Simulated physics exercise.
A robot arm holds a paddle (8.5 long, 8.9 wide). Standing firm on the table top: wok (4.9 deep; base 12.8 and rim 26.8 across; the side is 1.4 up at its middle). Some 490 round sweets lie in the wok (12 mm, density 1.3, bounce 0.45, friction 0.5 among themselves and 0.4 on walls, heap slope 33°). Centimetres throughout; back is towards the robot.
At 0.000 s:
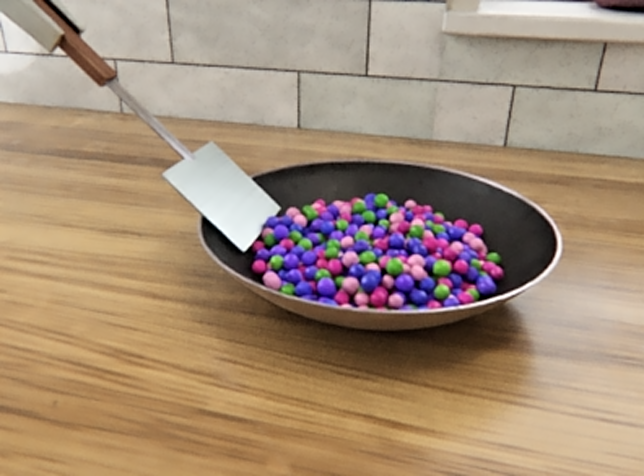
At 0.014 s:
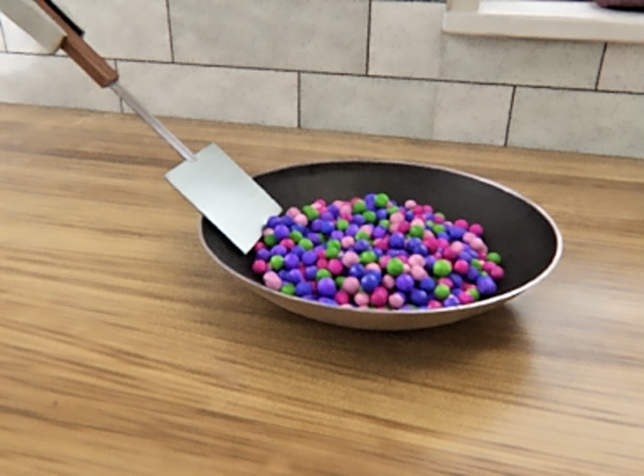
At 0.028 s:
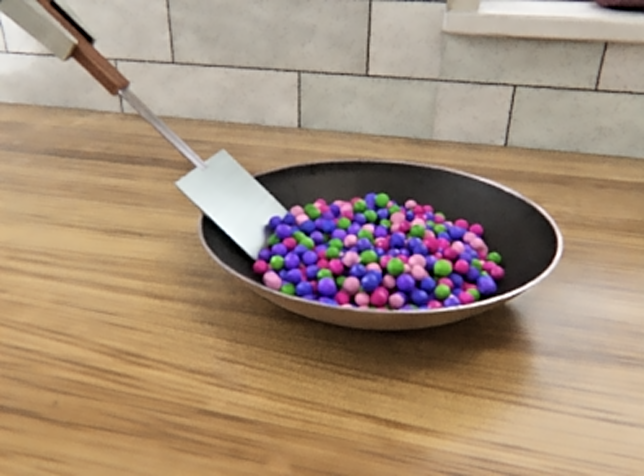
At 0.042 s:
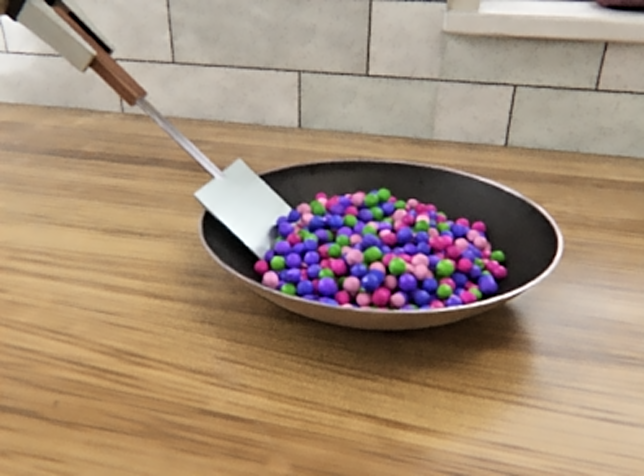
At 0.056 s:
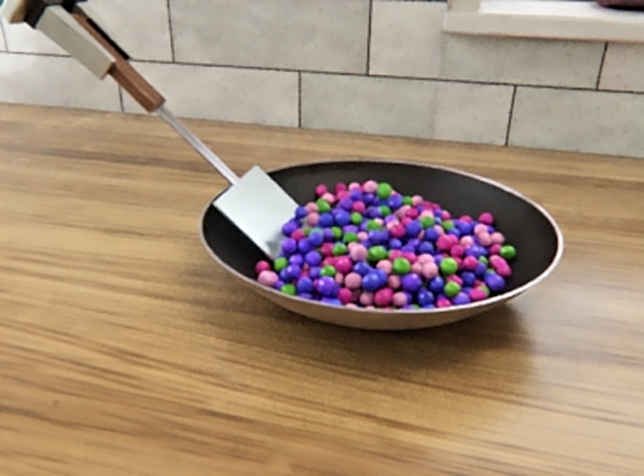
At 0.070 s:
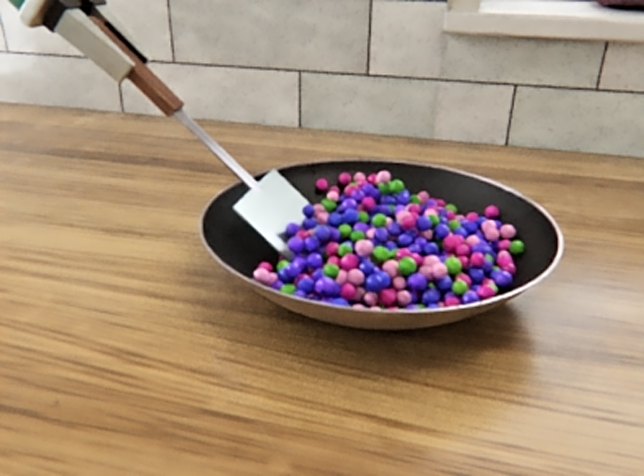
A robot arm pushes colorful balls to the right in a black pan with a paddle.
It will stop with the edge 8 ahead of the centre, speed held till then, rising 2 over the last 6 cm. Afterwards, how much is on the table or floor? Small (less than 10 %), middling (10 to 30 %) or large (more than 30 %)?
Share on the table or floor: Large (more than 30 %).
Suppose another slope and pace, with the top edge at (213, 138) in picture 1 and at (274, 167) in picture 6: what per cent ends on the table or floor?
Some 40 per cent.
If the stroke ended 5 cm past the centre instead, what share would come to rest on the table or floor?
It would be near 10 per cent.
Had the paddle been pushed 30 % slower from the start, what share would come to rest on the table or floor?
Then about 25 per cent.
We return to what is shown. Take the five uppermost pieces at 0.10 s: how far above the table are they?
About 6 cm.
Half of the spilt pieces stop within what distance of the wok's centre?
Roughly 28 cm.
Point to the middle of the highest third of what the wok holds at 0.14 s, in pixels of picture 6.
Around (444, 224).
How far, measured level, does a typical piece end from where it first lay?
About 6 cm.
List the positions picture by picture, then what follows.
The first frame shows the paddle top edge at (188, 157), sloping 42°; upper third of the load around (370, 240), from x 260 to 495, top at y 200; 491 in the wok.
The second frame shows the paddle top edge at (190, 158), sloping 42°; upper third of the load around (370, 240), from x 260 to 495, top at y 200.
The third frame shows the paddle top edge at (200, 165), sloping 42°; upper third of the load around (370, 240), from x 260 to 495, top at y 200.
The fourth frame shows the paddle top edge at (218, 176), sloping 42°; upper third of the load around (375, 237), from x 260 to 500, top at y 195.
The fifth frame shows the paddle top edge at (236, 183), sloping 42°; upper third of the load around (378, 233), from x 265 to 510, top at y 190.
The sixth frame shows the paddle top edge at (255, 187), sloping 42°; upper third of the load around (386, 230), from x 260 to 515, top at y 180; 491 in the wok.
After 0.10 s, sloping 42°, highest piece 7 above the table; 491 in the wok.
After 0.14 s, sloping 42°, highest piece 7 above the table; 491 in the wok.
After 0.36 s, sloping 42°, highest piece 10 above the table; 304 in the wok, 113 on the table or floor, 74 on the blade or in flight.
After 1.41 s, sloping 42°, highest piece 5 above the table; 304 in the wok, 187 on the table or floor.
In the end, 304 in the wok, 187 on the table or floor. That is 38 % on the table or floor.
